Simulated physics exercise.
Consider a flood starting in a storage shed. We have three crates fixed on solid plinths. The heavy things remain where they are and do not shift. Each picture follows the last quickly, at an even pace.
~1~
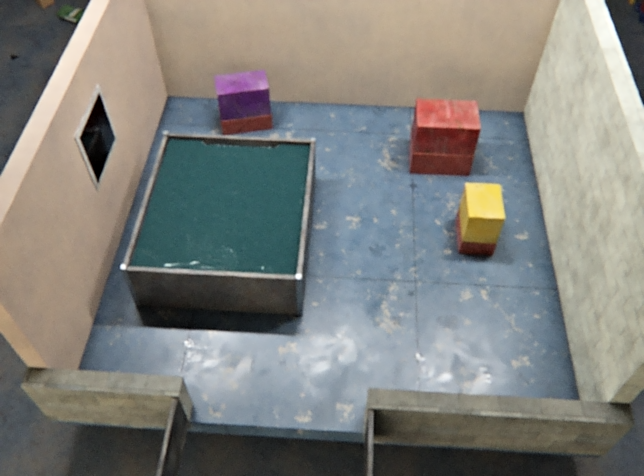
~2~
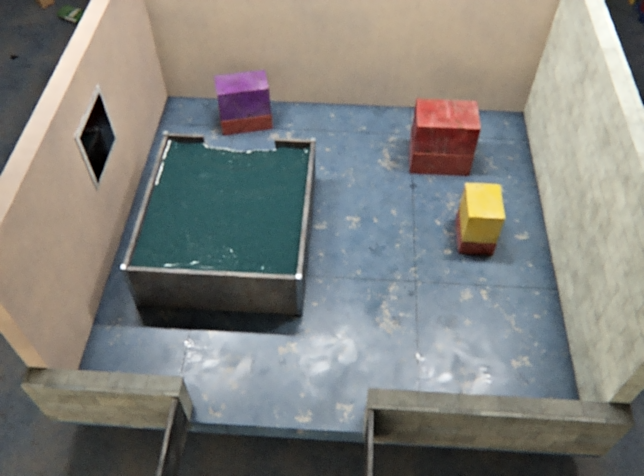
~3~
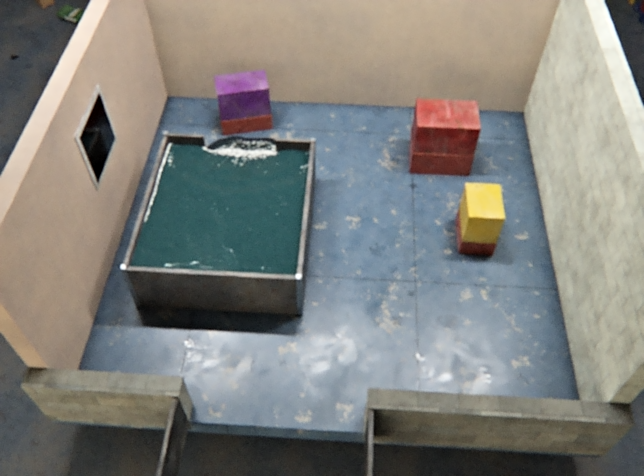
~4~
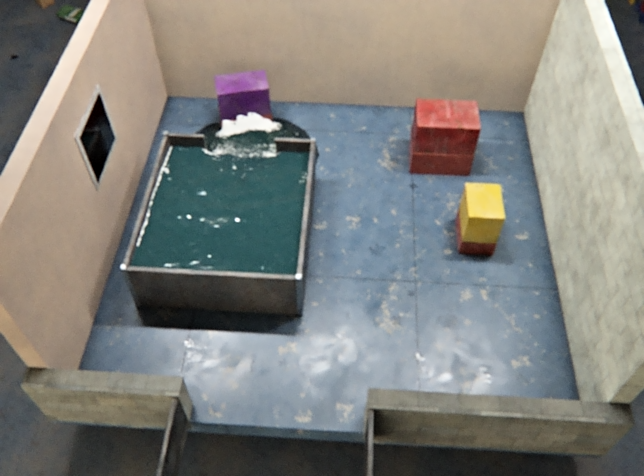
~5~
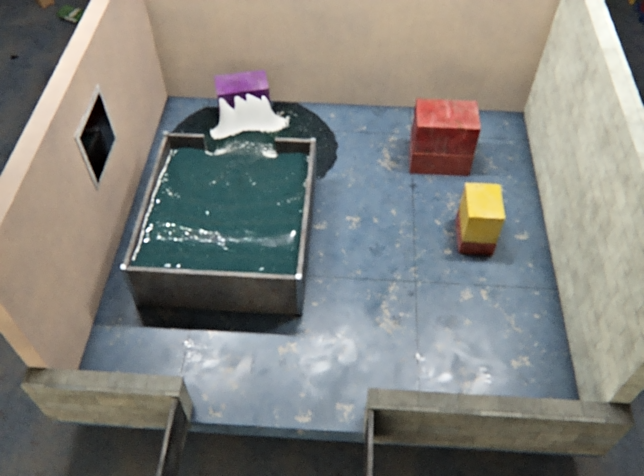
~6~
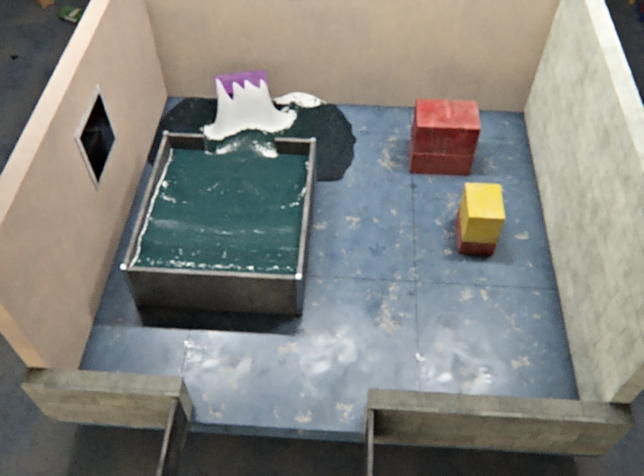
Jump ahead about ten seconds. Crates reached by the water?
Yellow crate not reached, purple crate reached, red crate not reached.
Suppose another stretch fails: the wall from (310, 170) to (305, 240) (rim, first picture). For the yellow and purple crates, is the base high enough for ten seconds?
The yellow one is reached; the purple one is untouched.
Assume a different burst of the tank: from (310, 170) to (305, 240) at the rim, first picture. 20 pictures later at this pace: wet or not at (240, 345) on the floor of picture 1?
My call for that point is parched.
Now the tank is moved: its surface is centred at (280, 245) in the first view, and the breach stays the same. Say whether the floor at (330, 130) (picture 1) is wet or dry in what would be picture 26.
Submerged.
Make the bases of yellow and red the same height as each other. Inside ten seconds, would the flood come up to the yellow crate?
The yellow one stays out of it.
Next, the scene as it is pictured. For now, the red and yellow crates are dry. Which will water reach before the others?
I reckon it's the crate marked red.
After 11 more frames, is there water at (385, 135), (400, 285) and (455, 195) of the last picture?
First inundated, second spared, third spared.
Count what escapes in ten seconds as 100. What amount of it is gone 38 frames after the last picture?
Roughly 5 percent.
A moment on, water covers 20 % of the floor; the yellow crate not reached, the purple crate water round its plinth, the red crate not reached.
Next, water covers 35 % of the floor; the yellow crate not reached, the purple crate water round its plinth, the red crate water round its plinth.
Then, water covers 55 % of the floor; the yellow crate water round its plinth, the purple crate water round its plinth, the red crate water round its plinth.
Later, water covers 95 % of the floor; the yellow crate water round its plinth, the purple crate water round its plinth, the red crate water round its plinth.
In the end, water covers 100 % of the floor; the yellow crate stayed above the water, the purple crate was topped, the red crate stayed above the water.
